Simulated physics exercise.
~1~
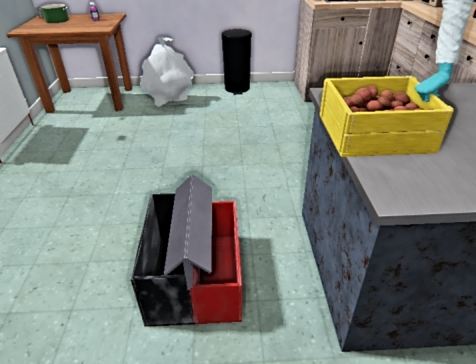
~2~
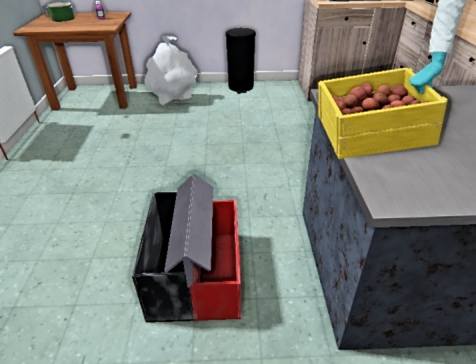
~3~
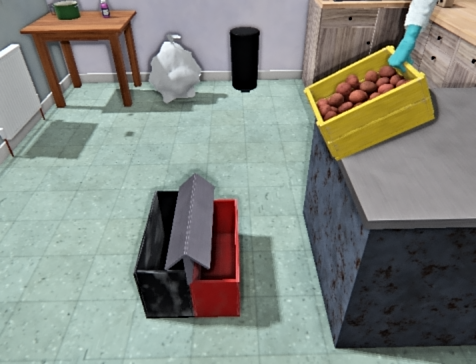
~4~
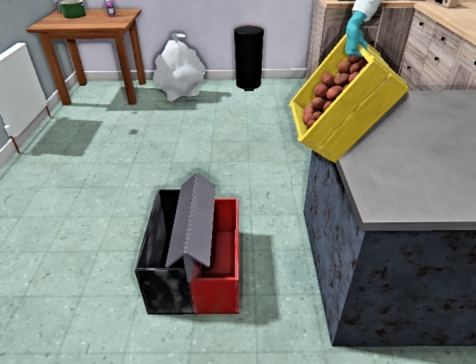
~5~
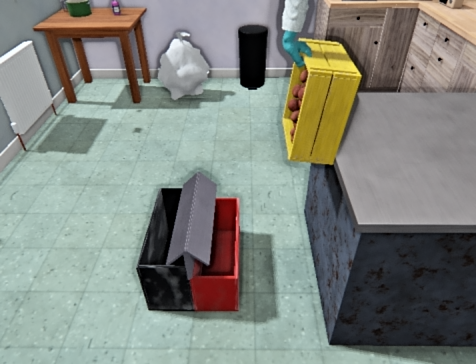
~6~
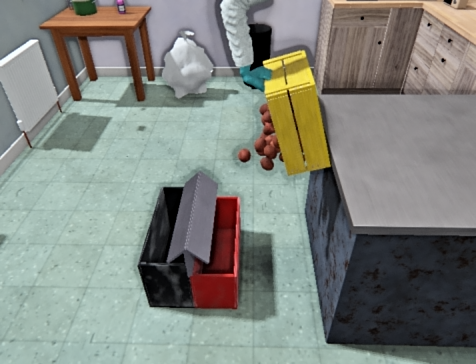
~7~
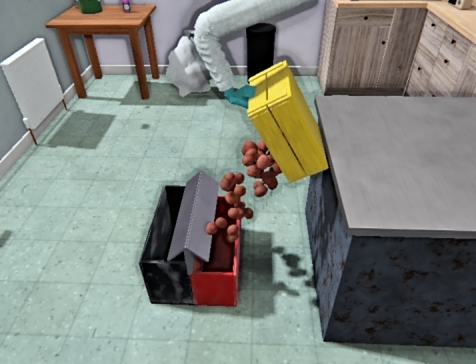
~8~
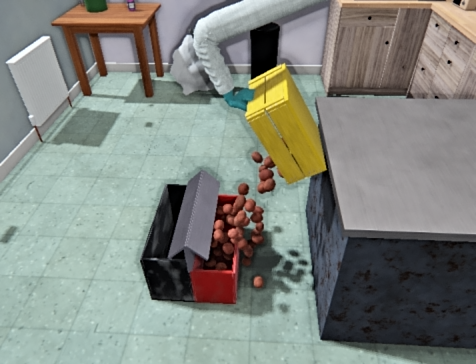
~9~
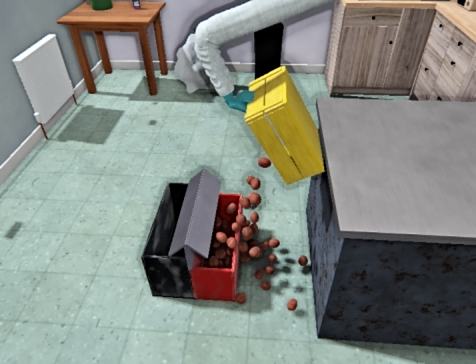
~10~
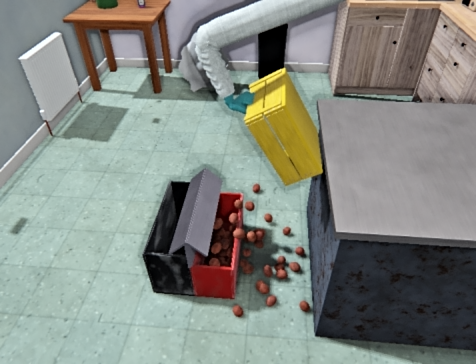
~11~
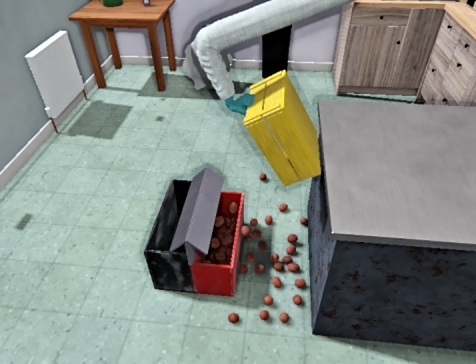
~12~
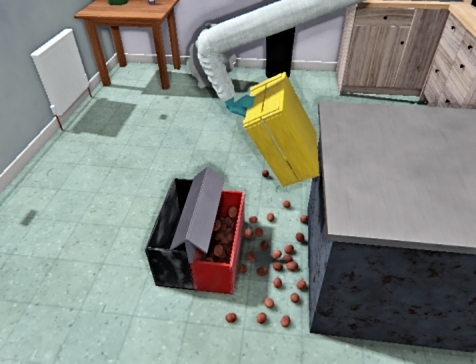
A yellow crate tips red potatoes into the red tub, with many scattering across the floor.
